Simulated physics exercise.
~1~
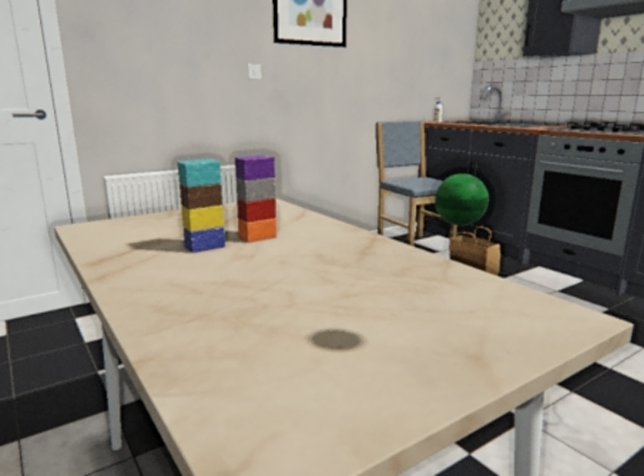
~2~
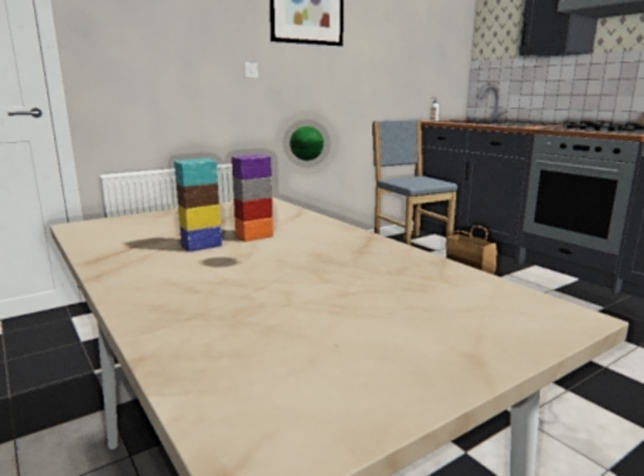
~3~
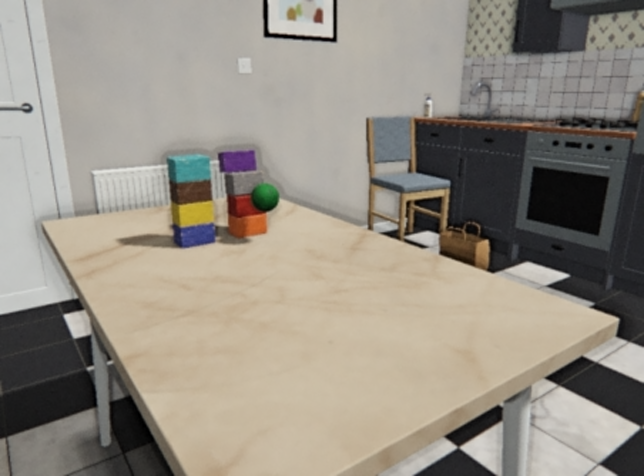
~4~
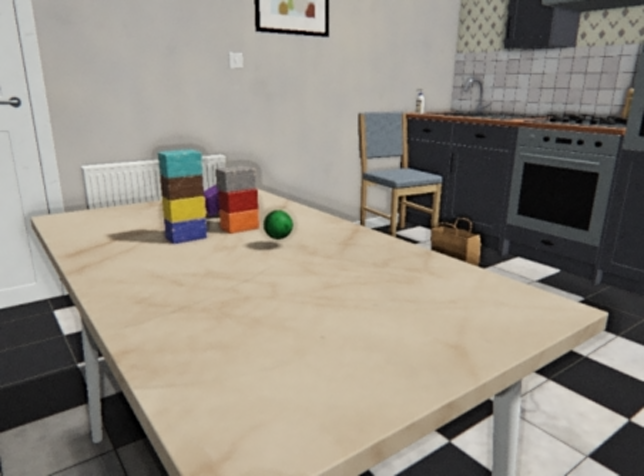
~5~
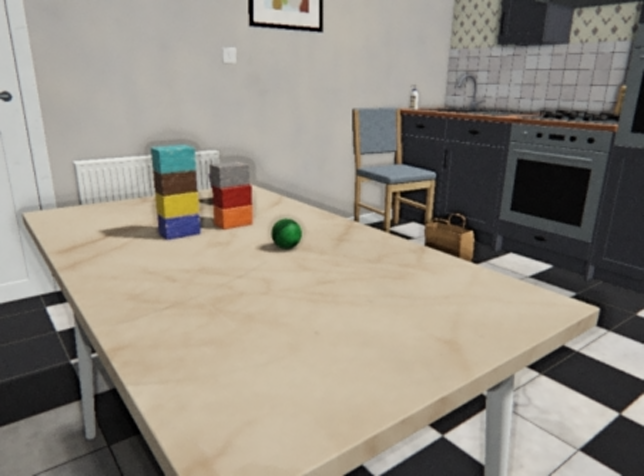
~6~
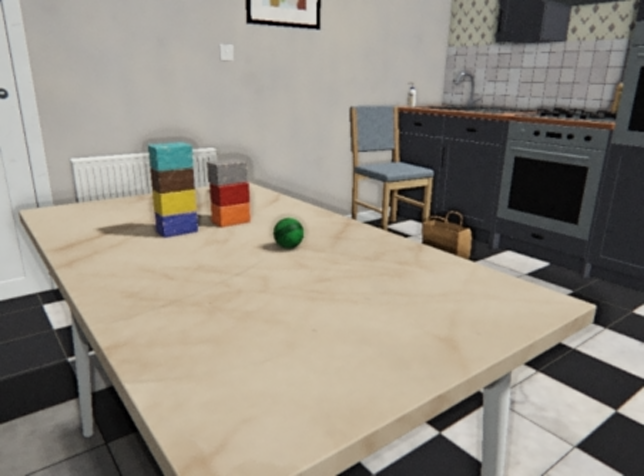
On a pale kitchen table with two stacks of coloured blocks, a green ball flew in leftward and struck the right stack, knocking the purple block off the top and behind the stacks, then bounced back and settled on the tabletop, the other blocks still standing.
